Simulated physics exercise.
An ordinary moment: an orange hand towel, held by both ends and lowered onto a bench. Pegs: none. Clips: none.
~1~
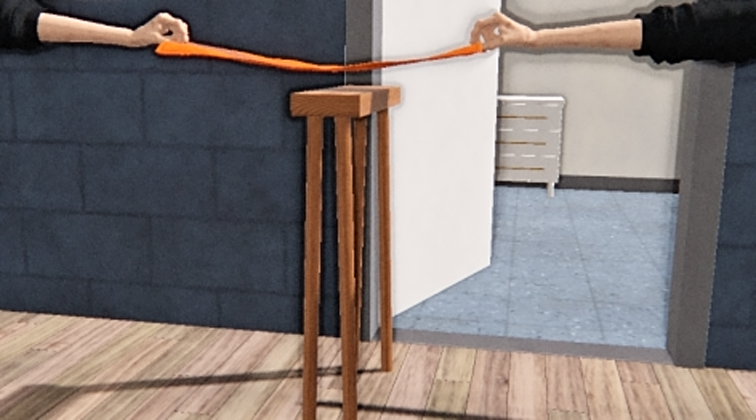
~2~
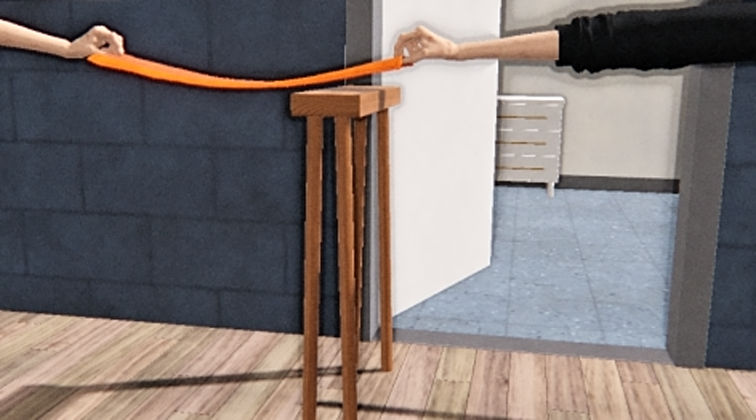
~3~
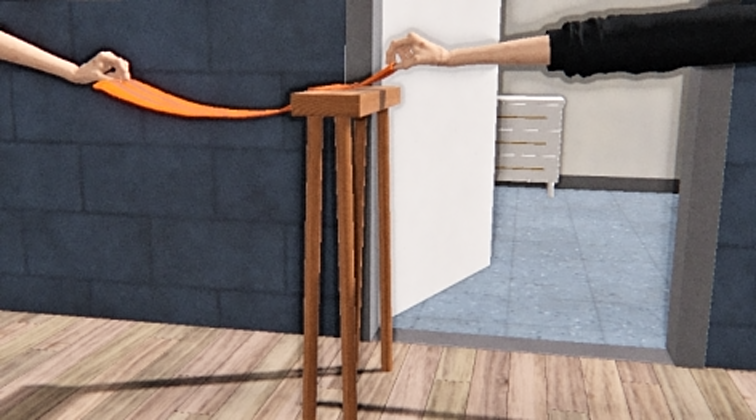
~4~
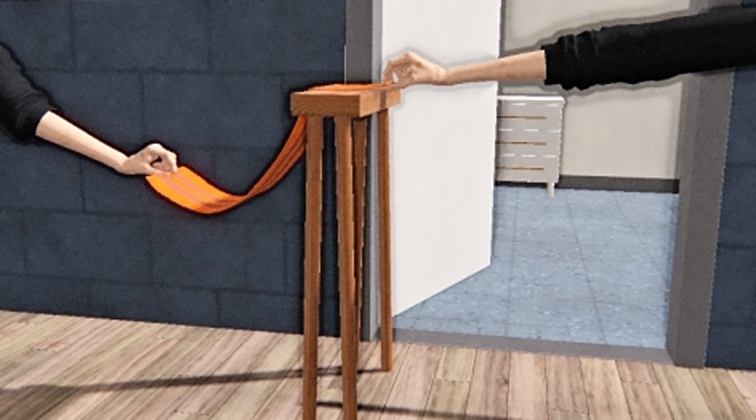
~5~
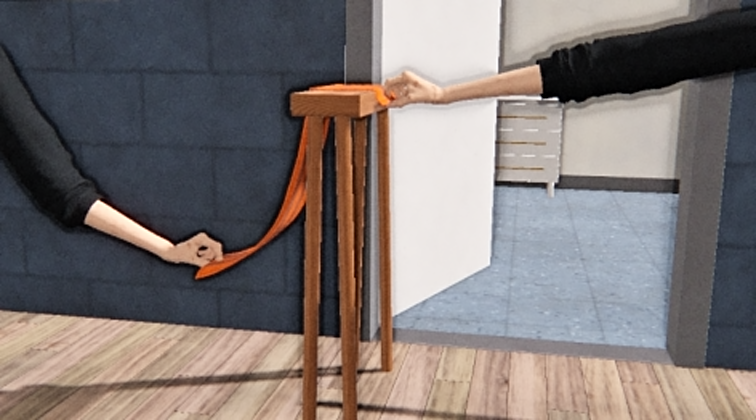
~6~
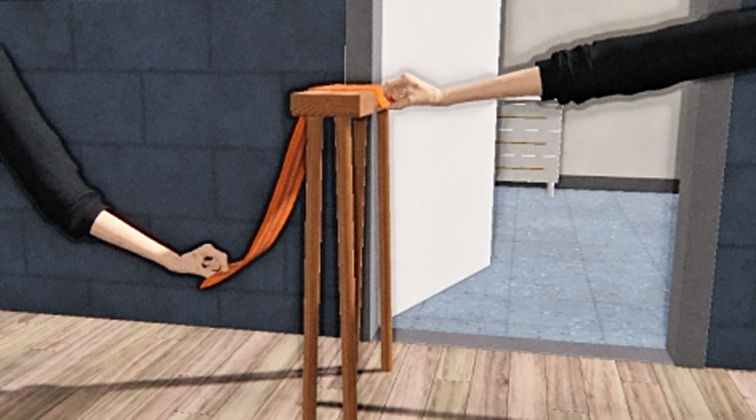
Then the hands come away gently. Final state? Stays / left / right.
Left.
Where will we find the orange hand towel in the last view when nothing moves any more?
(288, 396), approximately.
Then, 0.30 s after the last picture, hand towel sliding left.
Then, 0.54 s after the last picture, hand towel in a heap on the floor near (291, 387).
At rest, hand towel in a heap on the floor near (288, 395). The orange hand towel falls on the left side.
